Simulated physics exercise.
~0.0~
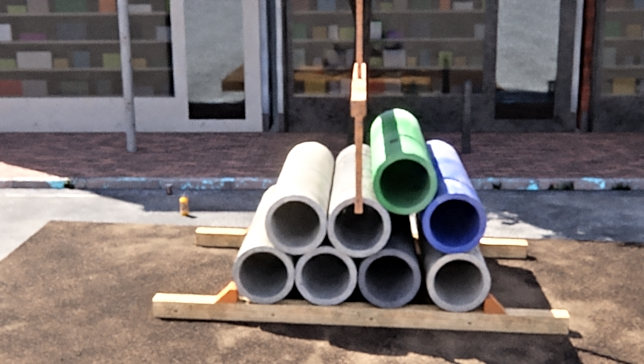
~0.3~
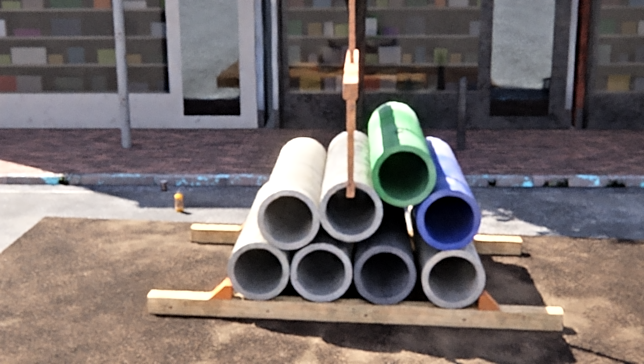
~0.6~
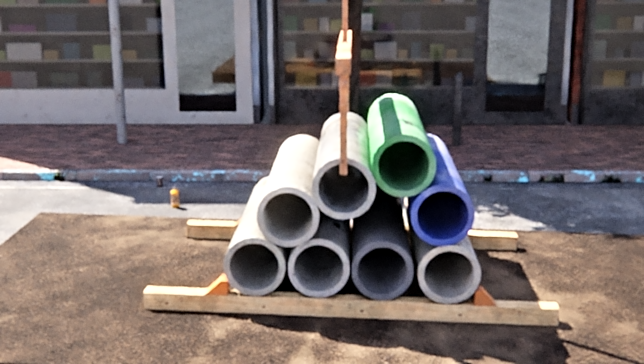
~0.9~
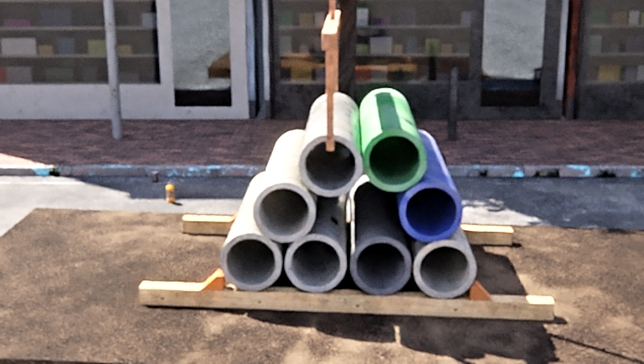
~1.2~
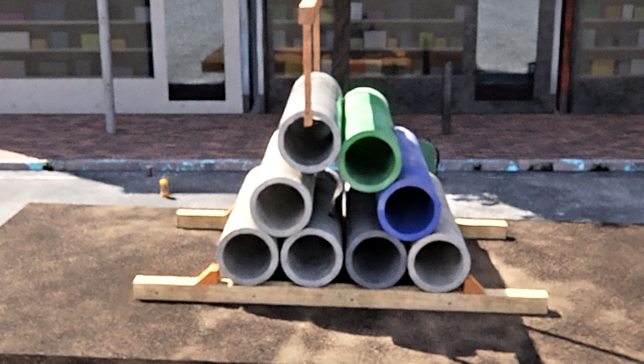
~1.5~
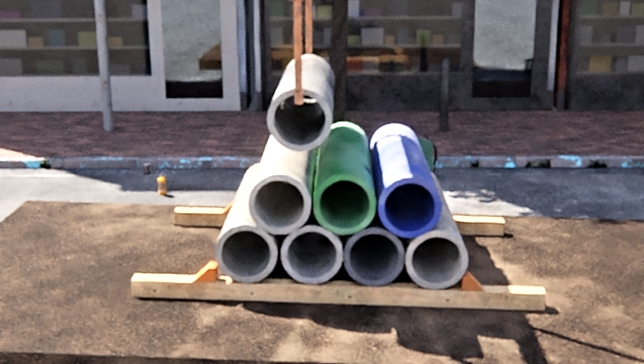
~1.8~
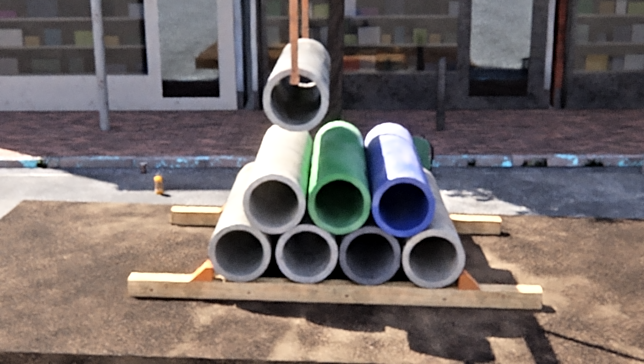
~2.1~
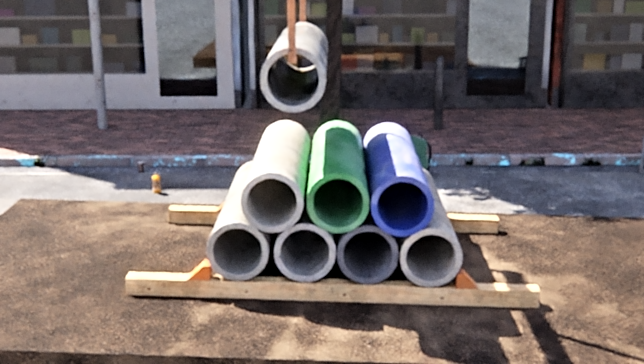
At first, concrete pipes lie stacked on timber bearers beside a street, with a green one perched between a blue pipe and the grey pipe hooked to an orange beam. The beam rises, drawing the grey pipe up out of the second row, and the green pipe turns and lifts slightly against it. As the grey pipe climbs higher, the green and blue pipes roll left. The green one then drops into the gap left in the second row. At the end, green sits between a grey pipe and the blue one, while the hoisted pipe hangs clear above.
